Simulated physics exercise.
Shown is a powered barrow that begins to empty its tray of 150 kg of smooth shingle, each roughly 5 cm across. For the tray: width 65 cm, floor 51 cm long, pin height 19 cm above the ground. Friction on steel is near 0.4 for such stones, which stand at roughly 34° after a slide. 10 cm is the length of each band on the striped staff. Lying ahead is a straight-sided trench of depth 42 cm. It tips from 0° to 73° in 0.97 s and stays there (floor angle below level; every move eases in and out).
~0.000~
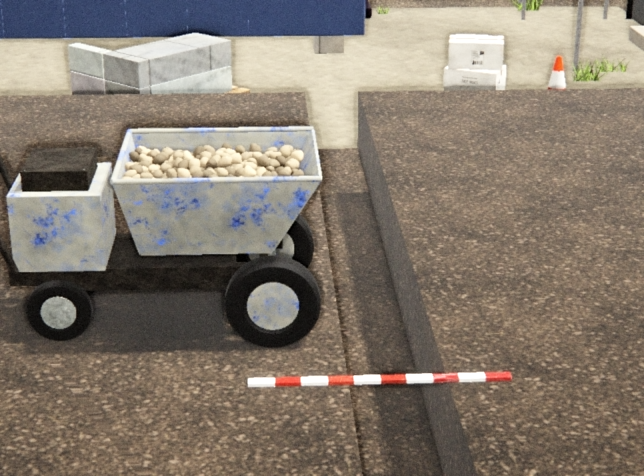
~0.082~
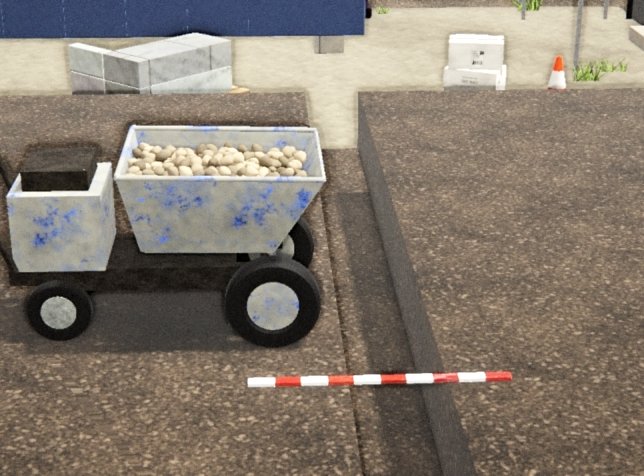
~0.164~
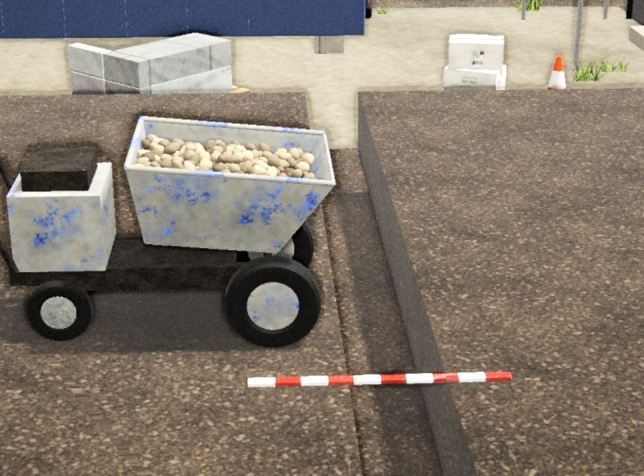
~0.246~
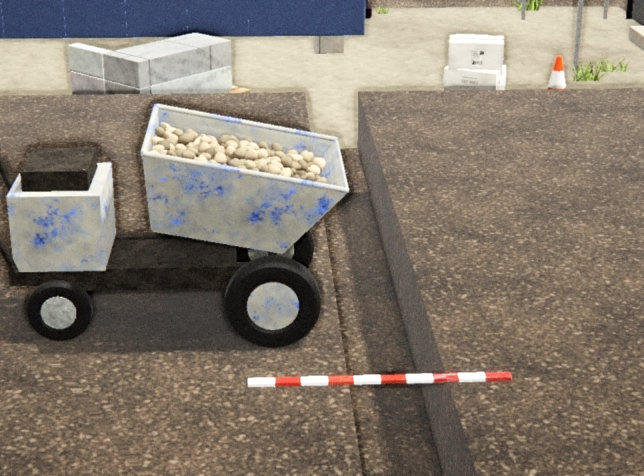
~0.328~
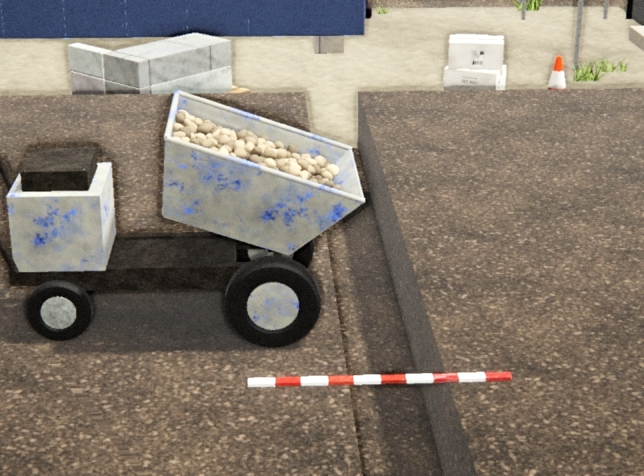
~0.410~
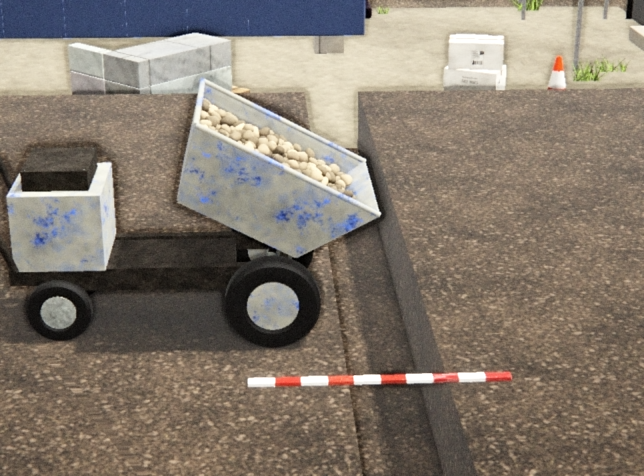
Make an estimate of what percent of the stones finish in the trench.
About 41 percent.
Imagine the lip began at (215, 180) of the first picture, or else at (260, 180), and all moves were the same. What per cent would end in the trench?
I'd expect some 95 per cent, then some 90.
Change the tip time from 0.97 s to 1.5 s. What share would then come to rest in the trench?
Something close to 45 per cent.
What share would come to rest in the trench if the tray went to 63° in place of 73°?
In that case some 30 per cent.
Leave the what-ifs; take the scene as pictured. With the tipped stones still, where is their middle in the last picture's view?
Roughly (453, 305), I'd say.
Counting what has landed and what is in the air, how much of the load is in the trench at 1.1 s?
By that point it's something like 5 in a hundred.
After 0.7 s the floor is at 62°; 100 % in the tray; the foremost stones are at (417, 264).
After 1.1 s the floor is at 73°; 59 % in the tray, 4 % in the trench, 37 % past the trench; the foremost stones are at (532, 305).
After 1.4 s the floor is at 73°; 28 % in the tray, 12 % in the trench, 60 % past the trench; the foremost stones are past the picture's edge.
After 3.4 s the floor is at 73°; 0 % in the tray, 41 % in the trench, 59 % past the trench; the foremost stones are past the picture's edge.
